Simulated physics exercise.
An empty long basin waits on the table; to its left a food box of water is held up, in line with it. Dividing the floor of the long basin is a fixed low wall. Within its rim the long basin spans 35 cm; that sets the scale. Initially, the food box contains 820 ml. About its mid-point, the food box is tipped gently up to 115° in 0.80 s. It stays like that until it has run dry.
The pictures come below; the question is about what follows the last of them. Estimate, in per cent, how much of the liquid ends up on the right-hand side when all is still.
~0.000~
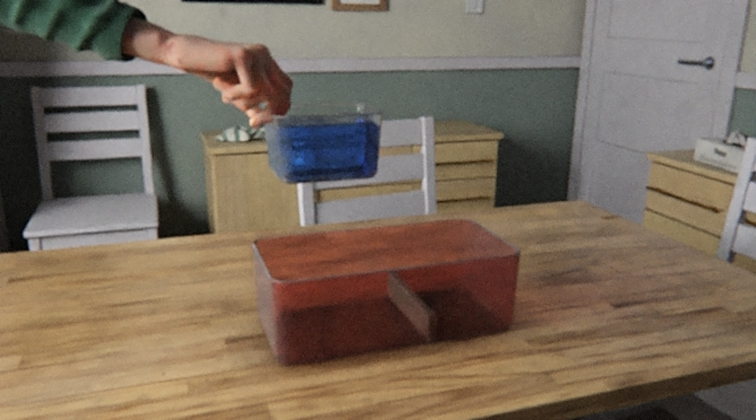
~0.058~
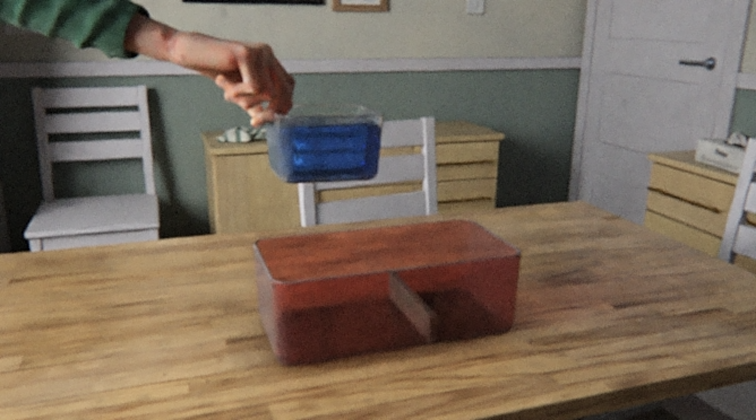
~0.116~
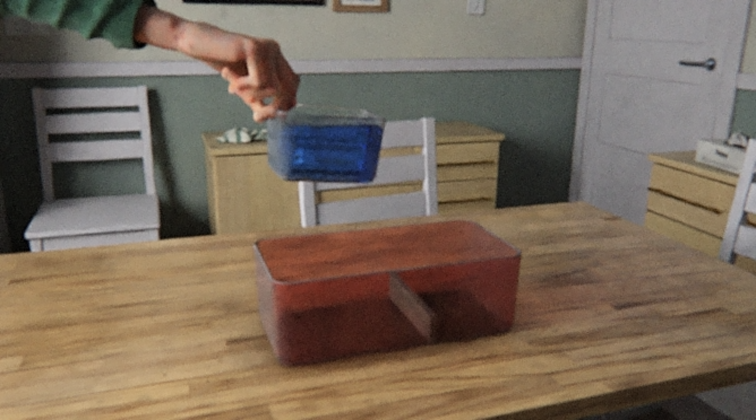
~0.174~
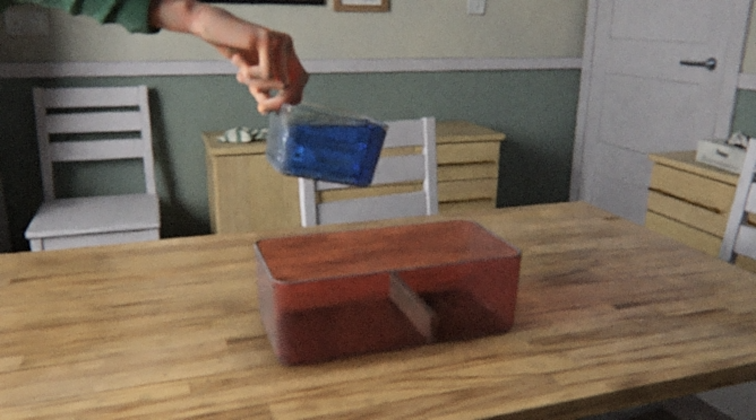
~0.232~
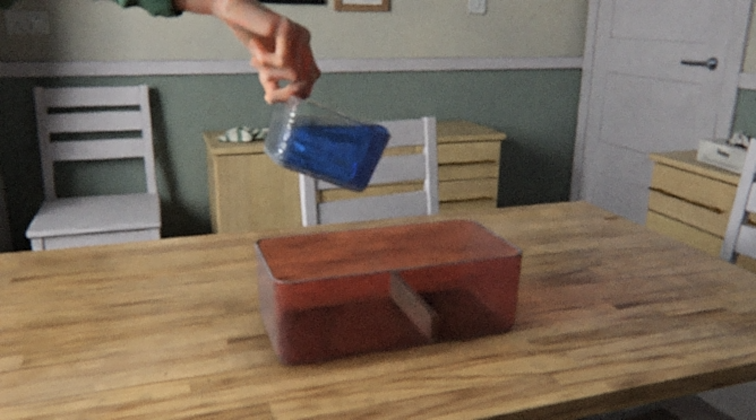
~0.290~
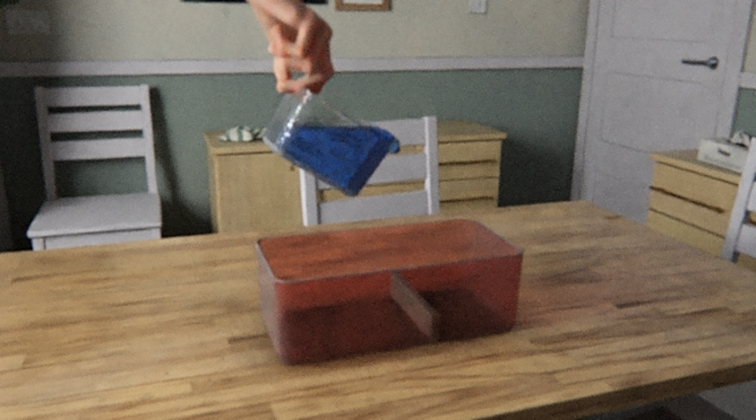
58 %.
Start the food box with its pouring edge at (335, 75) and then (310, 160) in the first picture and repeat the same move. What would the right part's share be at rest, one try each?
Roughly 25 per cent the first time and 10 per cent the second.
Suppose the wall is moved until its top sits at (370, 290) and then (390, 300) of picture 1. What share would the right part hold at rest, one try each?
Respectively close to 90 and 65 %.
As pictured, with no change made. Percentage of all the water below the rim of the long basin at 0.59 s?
Some 38 per cent.
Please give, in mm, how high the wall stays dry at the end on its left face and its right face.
On the left it's about 28 mm; on the right, about 14 mm.
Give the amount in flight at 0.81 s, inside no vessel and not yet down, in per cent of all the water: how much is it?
Airborne share: Near 7 %.
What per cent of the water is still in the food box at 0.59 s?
About 22 percent.
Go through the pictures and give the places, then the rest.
Tilt 0°; pouring edge (372, 110); surface from (270, 122) to (369, 118); the long basin's rim runs from (262, 261) to (495, 236); the wall's top is at (410, 293), in the first frame.
Tilt 1°; pouring edge (374, 112); surface from (272, 122) to (370, 119), in the second frame.
Tilt 6°; pouring edge (376, 116); surface from (274, 121) to (372, 121), in the third frame.
Tilt 13°; pouring edge (378, 123); surface from (276, 122) to (375, 121), in the fourth frame.
Tilt 22°; pouring edge (381, 131); surface from (280, 122) to (377, 126); 2 per cent is over the edge, in the fifth frame.
Tilt 33°; pouring edge (382, 142); surface from (276, 124) to (380, 134); 7 per cent is over the edge, in the sixth frame.
Then, 0.59 s in, the tilt is 97° and 22 per cent is still to pour, 2 is left of the wall and 37 right of it.
Then, 0.81 s in, the tilt is 115° and 2 per cent is still to pour, 29 is left of the wall and 61 right of it.
Then, 1.05 s in, the tilt is 115° and 0 per cent is still to pour, 39 is left of the wall and 59 right of it.
Then, 1.30 s in, the tilt is 115° and 0 per cent is still to pour, 40 is left of the wall and 58 right of it.
Finally, 40 per cent lies left of the wall, 58 right of it and 2 outside.
